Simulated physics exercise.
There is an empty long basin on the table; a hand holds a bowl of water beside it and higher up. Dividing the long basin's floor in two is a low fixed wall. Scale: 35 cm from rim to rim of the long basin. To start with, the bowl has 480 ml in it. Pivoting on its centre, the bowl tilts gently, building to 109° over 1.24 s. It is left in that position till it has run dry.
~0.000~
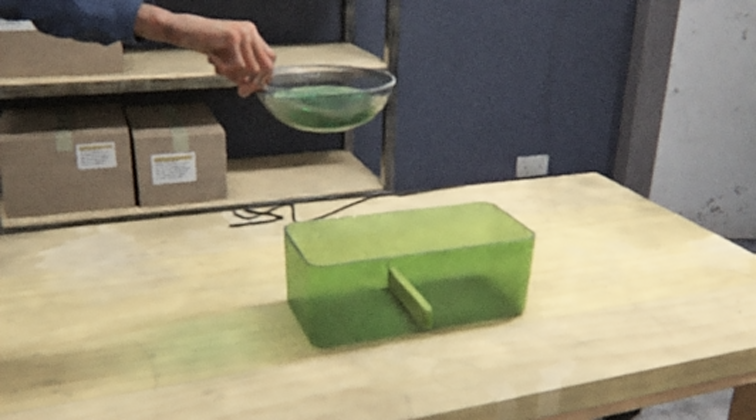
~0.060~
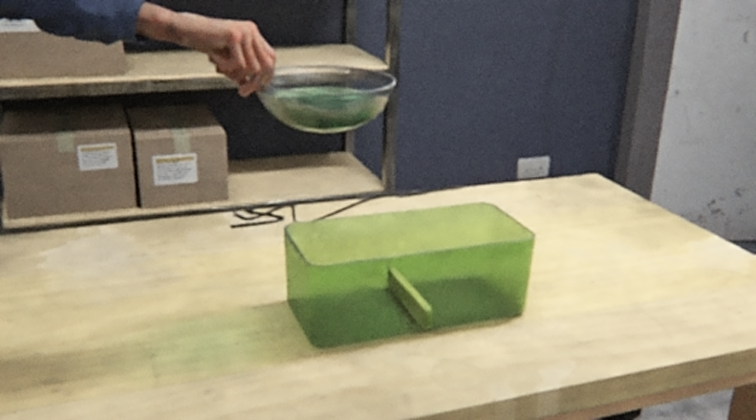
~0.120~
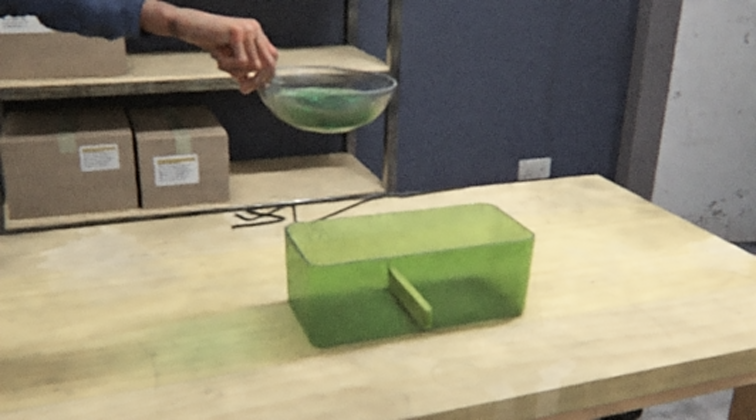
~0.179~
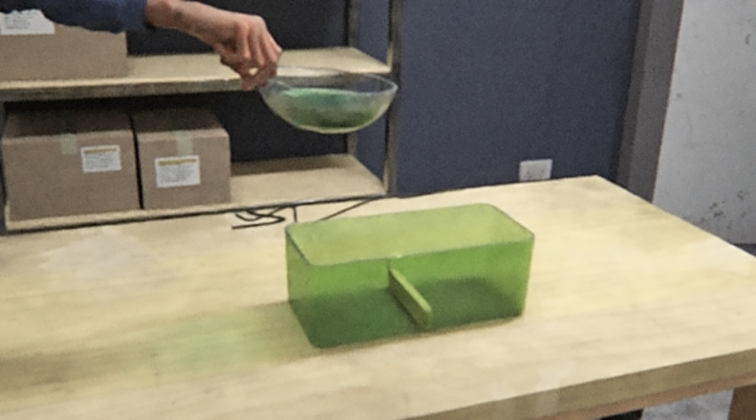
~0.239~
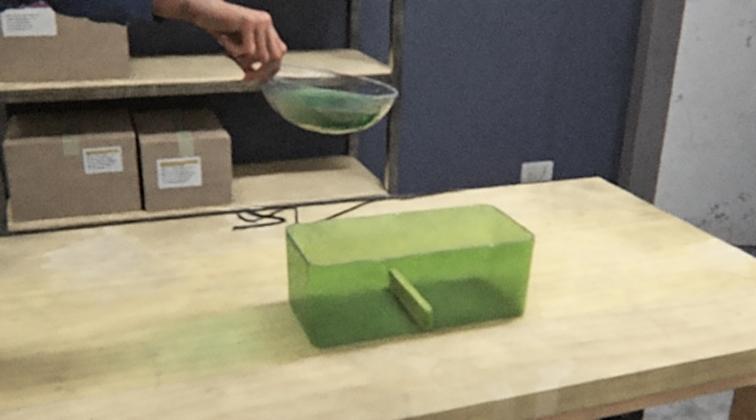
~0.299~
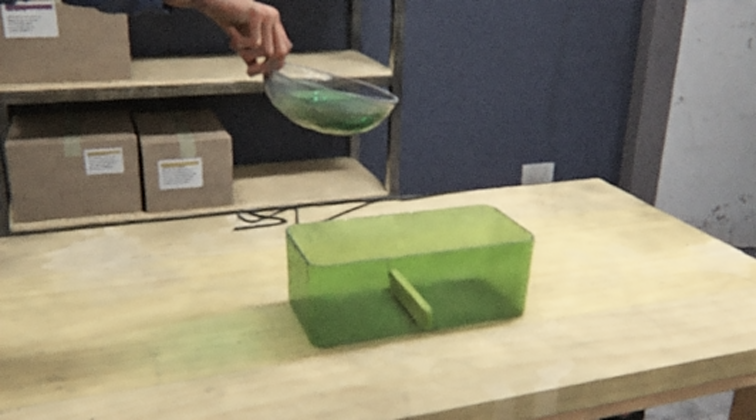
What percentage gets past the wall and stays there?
About 63 per cent.
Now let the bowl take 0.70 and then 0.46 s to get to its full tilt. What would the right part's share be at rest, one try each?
Some 65 and 45 per cent, in that order.
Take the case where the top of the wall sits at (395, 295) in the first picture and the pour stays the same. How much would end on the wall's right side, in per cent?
With the wall placed like that, close to 75 per cent.
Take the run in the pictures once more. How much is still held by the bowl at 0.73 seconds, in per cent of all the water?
Roughly 28 per cent.
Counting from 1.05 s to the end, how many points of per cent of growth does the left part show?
That is roughly 1 in a hundred of the whole.
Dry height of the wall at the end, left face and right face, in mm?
For the left, around 26 mm; for the right, around 22 mm.
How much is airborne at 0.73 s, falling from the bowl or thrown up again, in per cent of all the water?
It comes to roughly 48 per cent.
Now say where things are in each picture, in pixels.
Tilt 0°; pouring edge (390, 76); surface from (265, 102) to (378, 95); the long basin's rim runs from (295, 246) to (513, 219); the wall's top is at (409, 288), in the first picture.
Tilt 1°; pouring edge (390, 77); surface from (265, 102) to (378, 96), in the second picture.
Tilt 2°; pouring edge (391, 80); surface from (266, 101) to (379, 98), in the third picture.
Tilt 6°; pouring edge (391, 84); surface from (268, 101) to (379, 99), in the fourth picture.
Tilt 10°; pouring edge (392, 90); surface from (271, 101) to (382, 101), in the fifth picture.
Tilt 15°; pouring edge (392, 97); surface from (274, 101) to (385, 103), in the sixth picture.
Then, 0.73 s in, the tilt is 70° and 27 per cent is still to pour, 2 is left of the wall and 23 right of it.
Then, 1.05 s in, the tilt is 103° and 0 per cent is still to pour, 35 is left of the wall and 61 right of it.
Then, 1.38 s in, the tilt is 109° and 0 per cent is still to pour, 36 is left of the wall and 63 right of it.
Then, 1.74 s in, the tilt is 109° and 0 per cent is still to pour, 36 is left of the wall and 63 right of it.
Finally, 36 per cent lies left of the wall, 63 right of it and 1 outside.
